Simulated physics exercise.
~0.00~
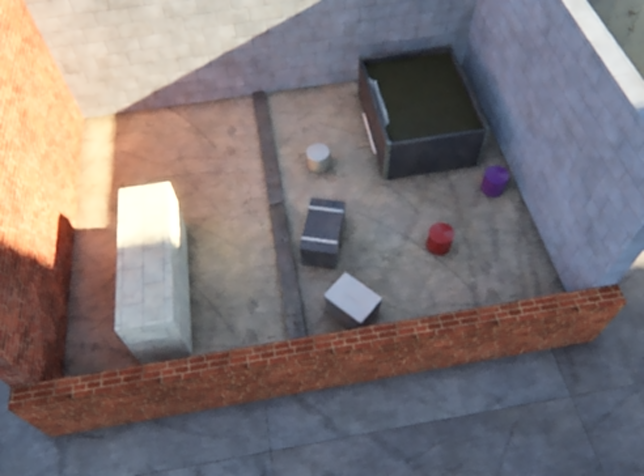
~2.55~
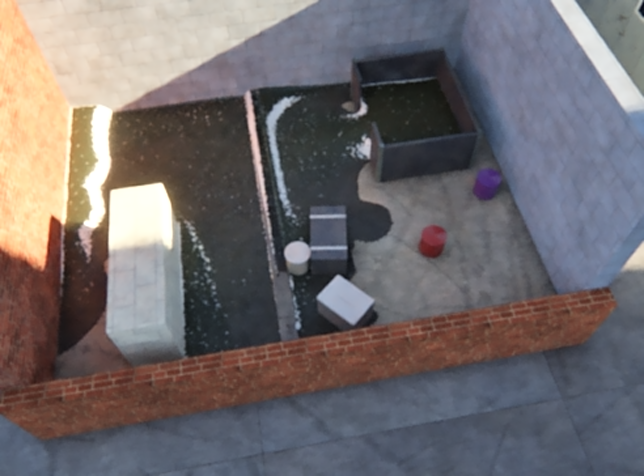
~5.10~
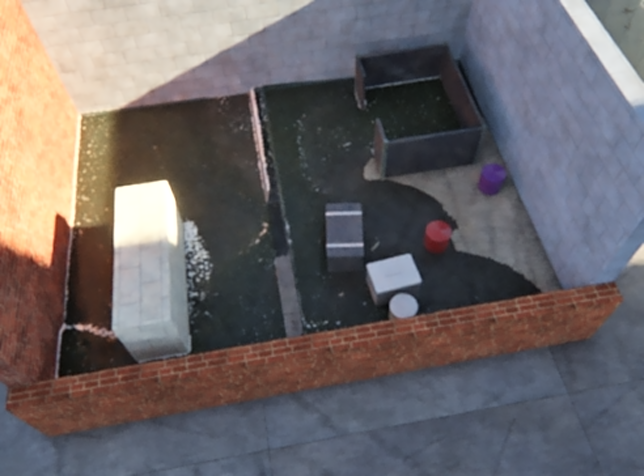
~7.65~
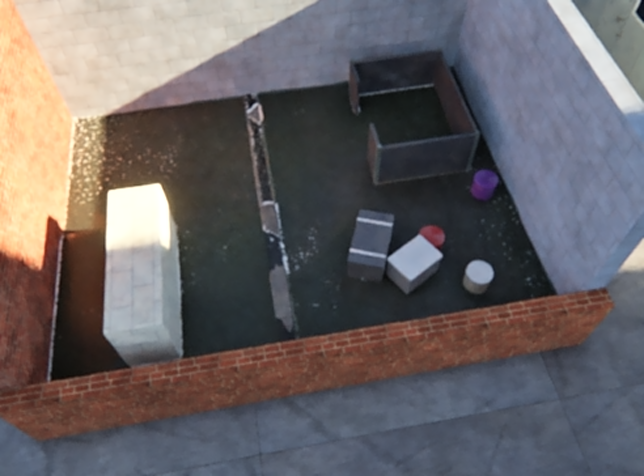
Walled tank losing a side and spilling dark water across a yard, carrying a white pail right past coloured pails and boxes.
